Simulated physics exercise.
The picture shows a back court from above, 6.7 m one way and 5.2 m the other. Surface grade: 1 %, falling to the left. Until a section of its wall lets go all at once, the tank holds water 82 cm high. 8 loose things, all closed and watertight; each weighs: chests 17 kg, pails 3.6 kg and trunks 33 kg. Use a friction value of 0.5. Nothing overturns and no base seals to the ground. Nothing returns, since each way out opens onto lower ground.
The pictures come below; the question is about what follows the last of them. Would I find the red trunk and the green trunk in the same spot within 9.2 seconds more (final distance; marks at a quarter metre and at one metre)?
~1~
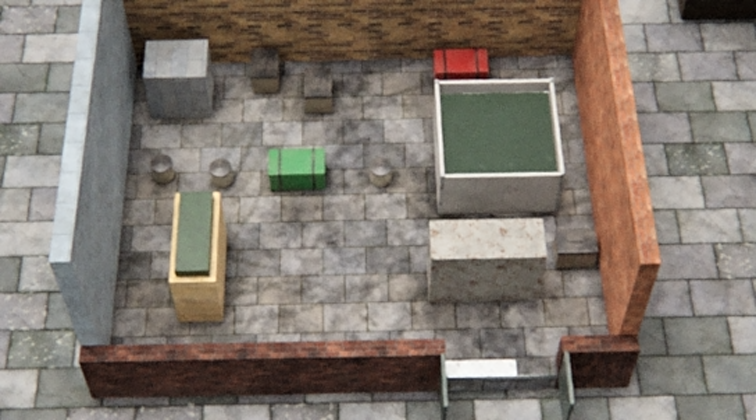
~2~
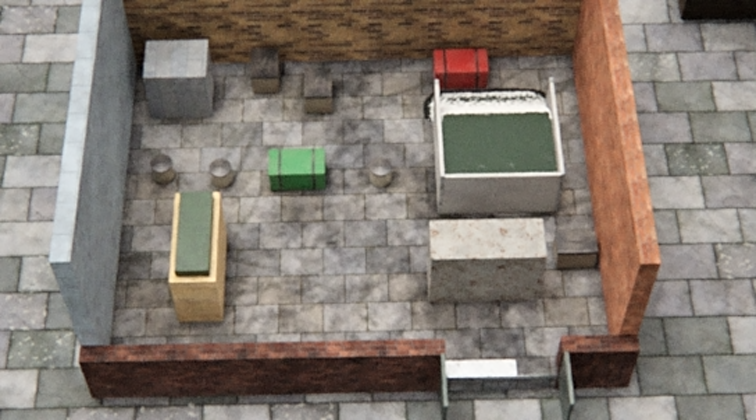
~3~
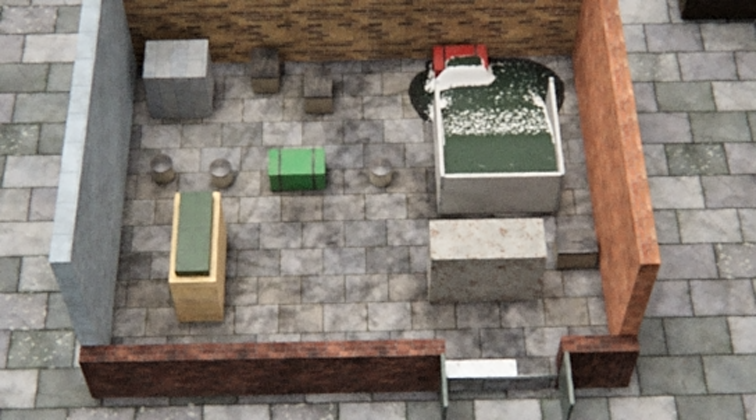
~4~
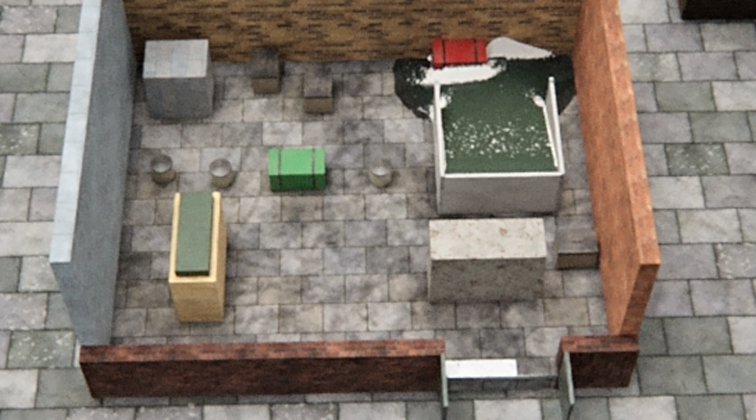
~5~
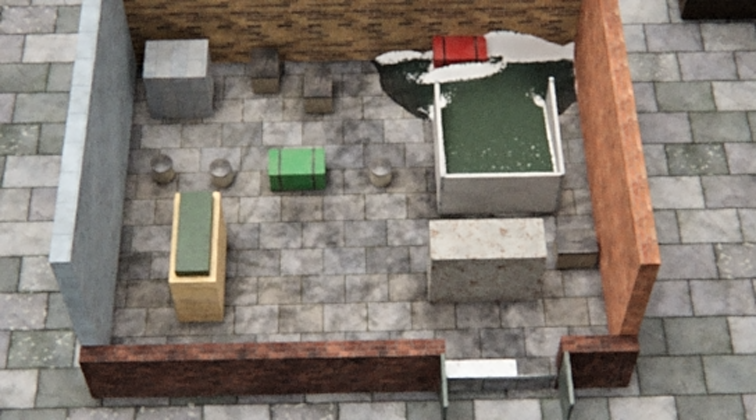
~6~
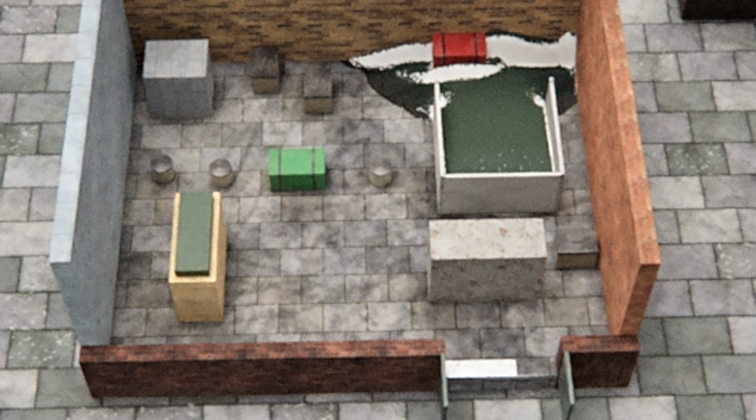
One by one: I'd say the red trunk goes a long distance. I'd say the green trunk remains almost still.
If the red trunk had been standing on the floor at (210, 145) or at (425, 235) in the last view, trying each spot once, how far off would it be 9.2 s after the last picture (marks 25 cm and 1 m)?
I'd say it lands far off on the first try and it does not really move on the second.
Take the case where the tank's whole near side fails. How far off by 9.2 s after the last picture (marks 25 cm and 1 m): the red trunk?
Well, the red trunk keeps its spot.
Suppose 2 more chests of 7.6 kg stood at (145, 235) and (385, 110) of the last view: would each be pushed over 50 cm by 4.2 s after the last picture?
Well, the first is higher and the second higher.
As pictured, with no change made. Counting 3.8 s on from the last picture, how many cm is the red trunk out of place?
About 550 cm.
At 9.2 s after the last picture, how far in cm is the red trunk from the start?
600 centimetres.
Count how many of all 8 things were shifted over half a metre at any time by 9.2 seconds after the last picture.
6 of them.
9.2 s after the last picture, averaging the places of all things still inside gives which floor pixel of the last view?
I'd put it around (298, 210).
Then, 1.2 s after the last picture the red trunk is near (308, 93), 2.4 m from its start, aground; the green trunk is near (297, 161), 0.0 m from its start, aground; 0 of 8 are out; 0 afloat.
Then, 3.8 s after the last picture the red trunk is near (140, 222), 5.4 m from its start, afloat; the green trunk is near (296, 164), 0.0 m from its start, aground; 1 of 8 are out; 3 afloat.
Then, 6.2 s after the last picture the red trunk is near (125, 300), 6.2 m from its start, afloat; the green trunk is near (296, 164), 0.0 m from its start, aground; 1 of 8 are out; 4 afloat.
Then, 9.2 s after the last picture the red trunk is near (142, 304), 6.1 m from its start, afloat; the green trunk is near (296, 164), 0.0 m from its start, aground; 1 of 8 are out; 4 afloat.
